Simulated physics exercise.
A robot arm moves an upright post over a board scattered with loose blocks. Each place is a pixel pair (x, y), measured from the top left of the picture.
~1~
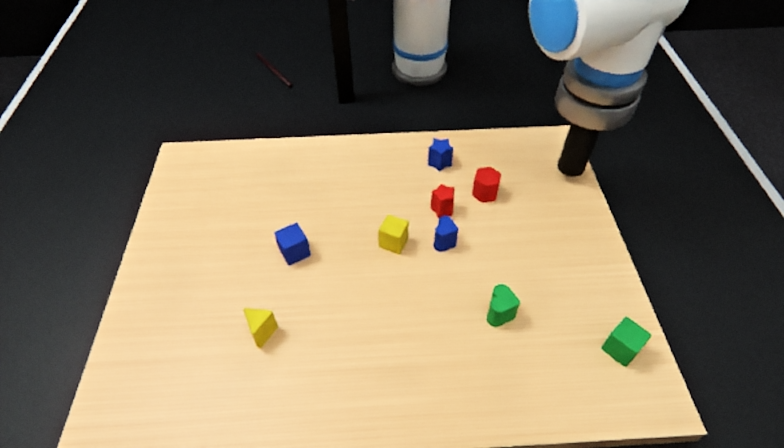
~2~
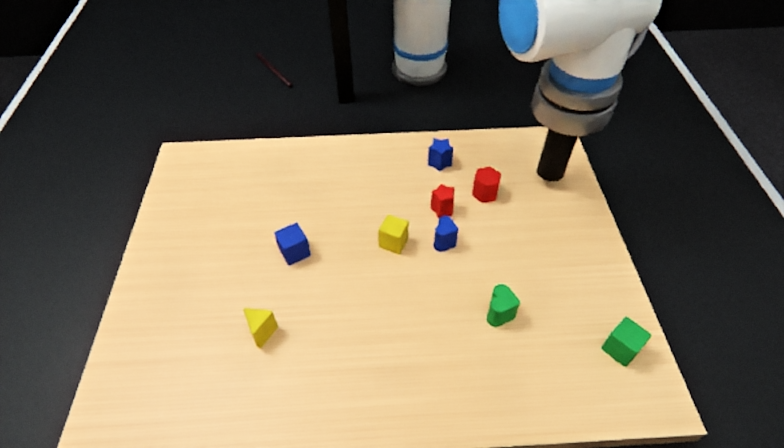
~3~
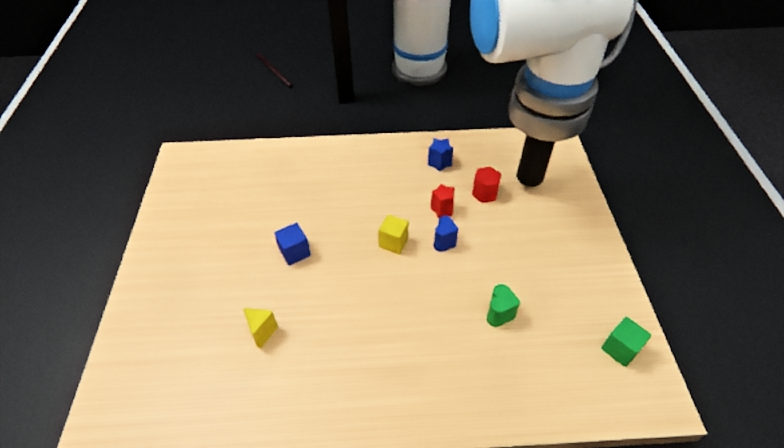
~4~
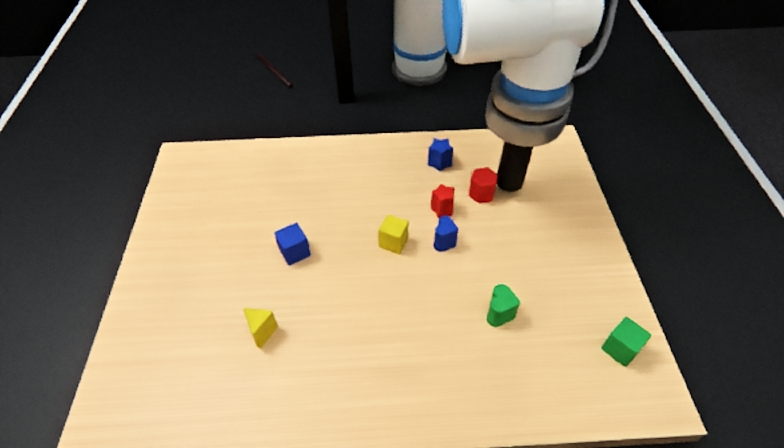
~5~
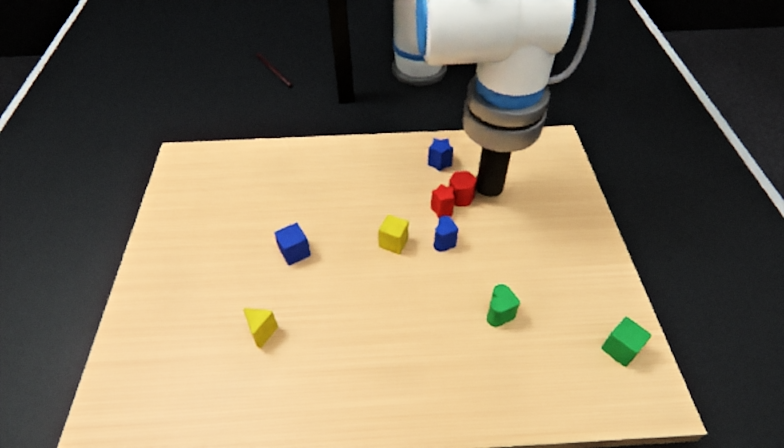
The footage shows a robot arm moving a dark upright post leftward over a wooden board scattered with red, blue, yellow and green blocks, then pushing the red hexagonal block left to beside the red star block.
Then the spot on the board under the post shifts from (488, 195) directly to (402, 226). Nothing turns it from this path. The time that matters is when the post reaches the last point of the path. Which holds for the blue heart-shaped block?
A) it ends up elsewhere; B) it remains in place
Correct choice: B.
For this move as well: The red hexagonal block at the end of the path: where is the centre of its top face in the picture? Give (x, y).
The middle of the upper face of the red hexagonal block will lie at about (414, 181) in the picture.
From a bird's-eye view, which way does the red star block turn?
It spins anti-clockwise.
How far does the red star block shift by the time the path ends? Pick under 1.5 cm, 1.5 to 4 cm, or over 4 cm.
It shifts over 4 cm.
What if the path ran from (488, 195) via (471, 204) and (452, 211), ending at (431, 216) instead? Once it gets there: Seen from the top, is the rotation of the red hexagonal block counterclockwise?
No, I don't think so.
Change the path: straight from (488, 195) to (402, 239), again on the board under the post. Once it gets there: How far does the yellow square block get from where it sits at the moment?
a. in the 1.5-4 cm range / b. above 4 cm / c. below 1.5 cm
a: In the 1.5-4 cm range.
What follows on the original path. One third of the way, post at (460, 197); red star block at (422, 197), turned 75° anticlockwise; red hexagonal block at (435, 182), turned 45° clockwise.
Two thirds of the way, post at (431, 207); red star block at (406, 201), turned 110° anticlockwise; red hexagonal block at (415, 181), turned 90° clockwise.
At the end, post at (402, 218); yellow square block at (391, 228); red star block at (378, 204), turned 65° anticlockwise; blue heart-shaped block in place; red hexagonal block at (414, 181), turned 95° clockwise.
